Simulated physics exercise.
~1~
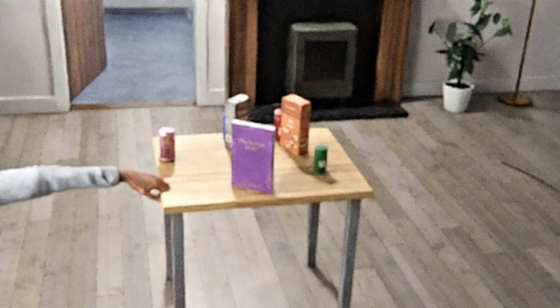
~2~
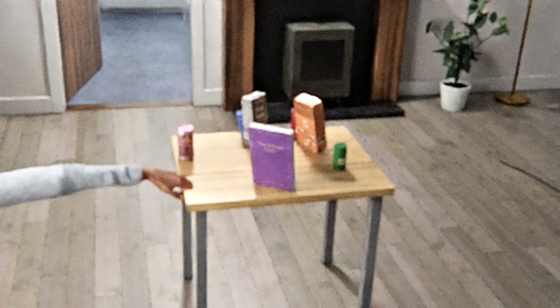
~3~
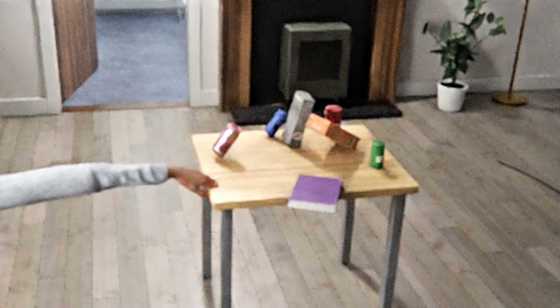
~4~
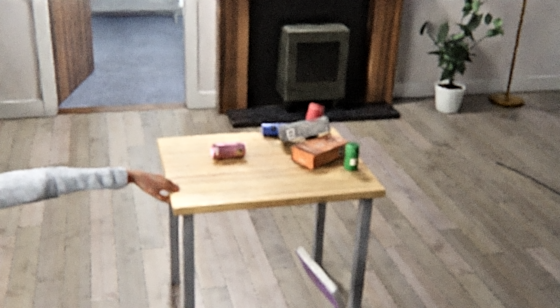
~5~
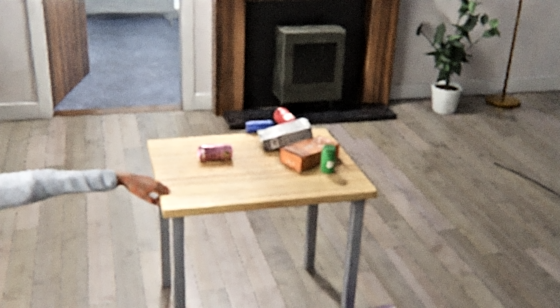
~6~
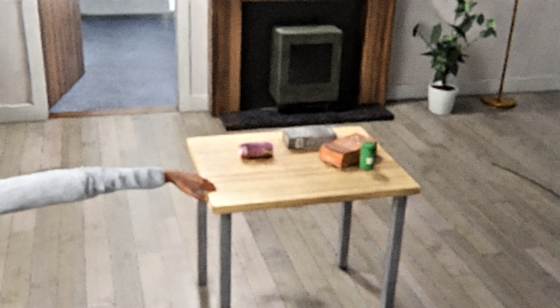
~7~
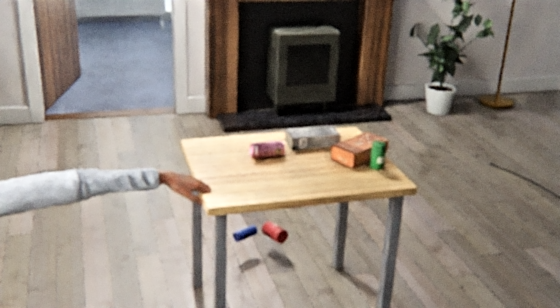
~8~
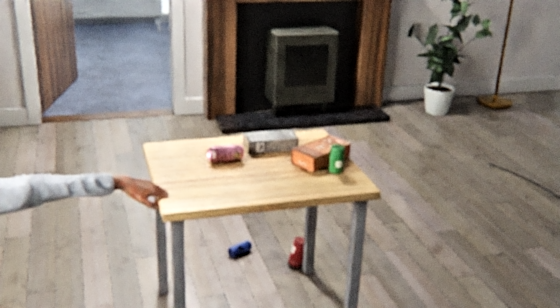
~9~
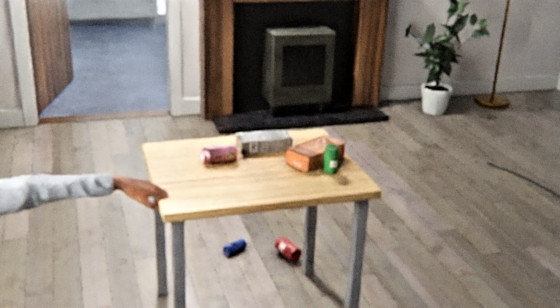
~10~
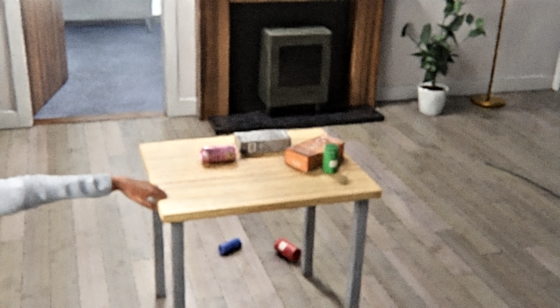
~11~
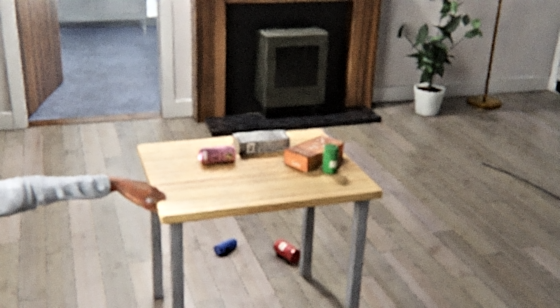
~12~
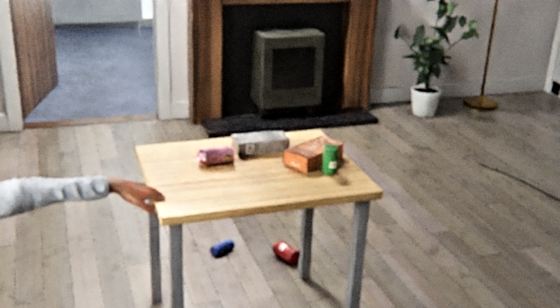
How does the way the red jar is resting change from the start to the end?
At the start the red jar stands upright on the table, and at the end it lies on its side on the floor.
